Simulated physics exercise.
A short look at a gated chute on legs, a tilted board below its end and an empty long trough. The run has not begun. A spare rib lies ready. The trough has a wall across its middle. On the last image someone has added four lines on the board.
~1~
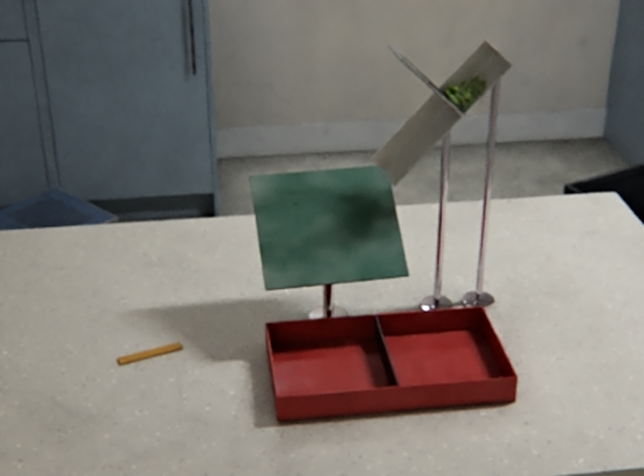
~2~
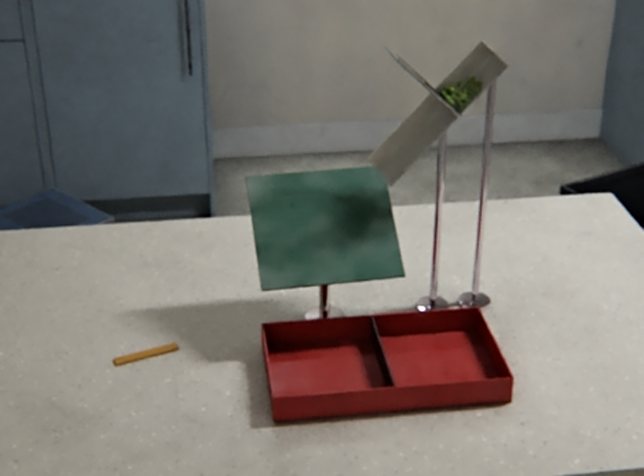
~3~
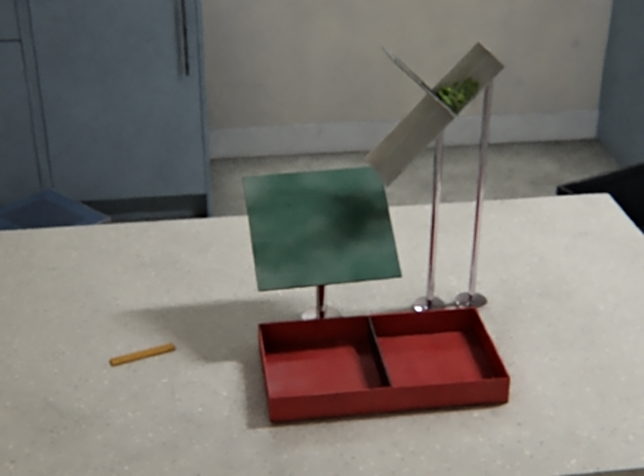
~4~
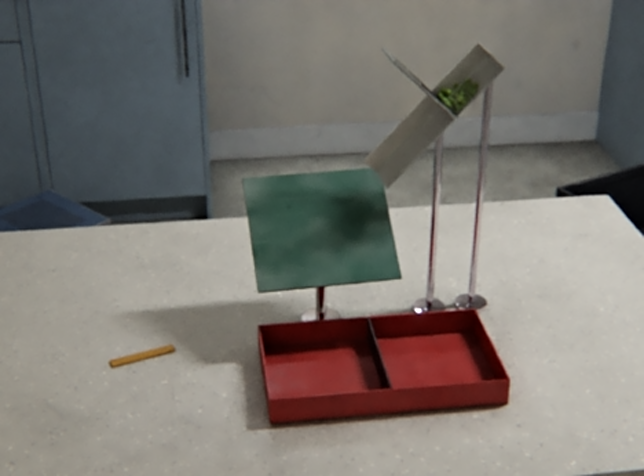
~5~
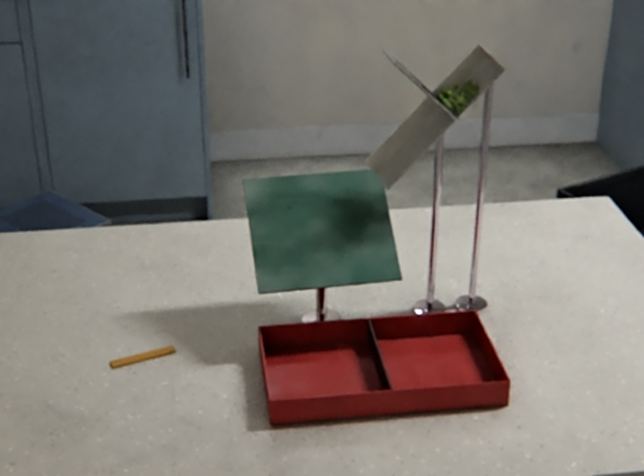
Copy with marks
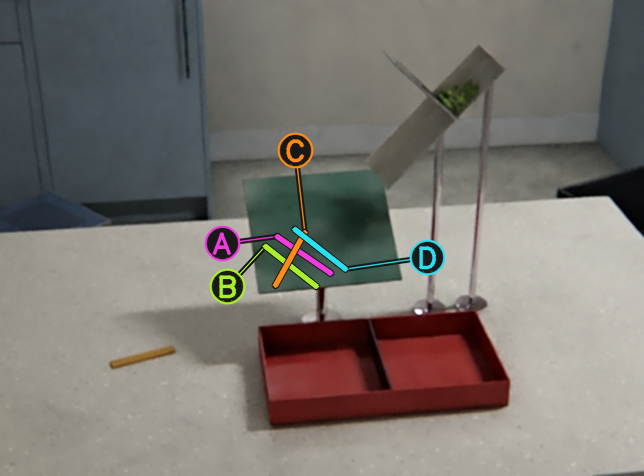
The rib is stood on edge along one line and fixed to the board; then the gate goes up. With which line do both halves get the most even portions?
D works best here.
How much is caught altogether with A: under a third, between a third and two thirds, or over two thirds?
It is over two thirds.
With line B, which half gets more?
Left.
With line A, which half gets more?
The left half.
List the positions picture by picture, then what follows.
Load behind the gate (464, 96), dried peas; lip of the chute (390, 179), sloping fairly steeply, in the first picture.
Middle of the board (325, 226), tilted fairly steeply; middle of its low edge (334, 283); of its high edge (316, 170), in the second picture.
Front corners of the trough (271, 398) and (510, 378); front end of its middle wall (392, 388); gate still shut (431, 92), in the third picture.
Middle of the load (457, 99); lip (383, 181), in the fourth picture.
Middle of the load (458, 100); lip (383, 182), in the fifth picture.
On the marked copy, line A from (277, 236) to (330, 273); line B from (265, 246) to (316, 286); line C from (304, 232) to (275, 285); line D from (294, 229) to (345, 269).
If A is chosen, of what is caught, almost all in the left half, about a tenth in the right.
If B is chosen, of what is caught, almost all in the left half, just a few in the right.
If C is chosen, of what is caught, almost all in the left half, just a few in the right.
If D is chosen, of what is caught, roughly a third in the left half, roughly two thirds in the right.
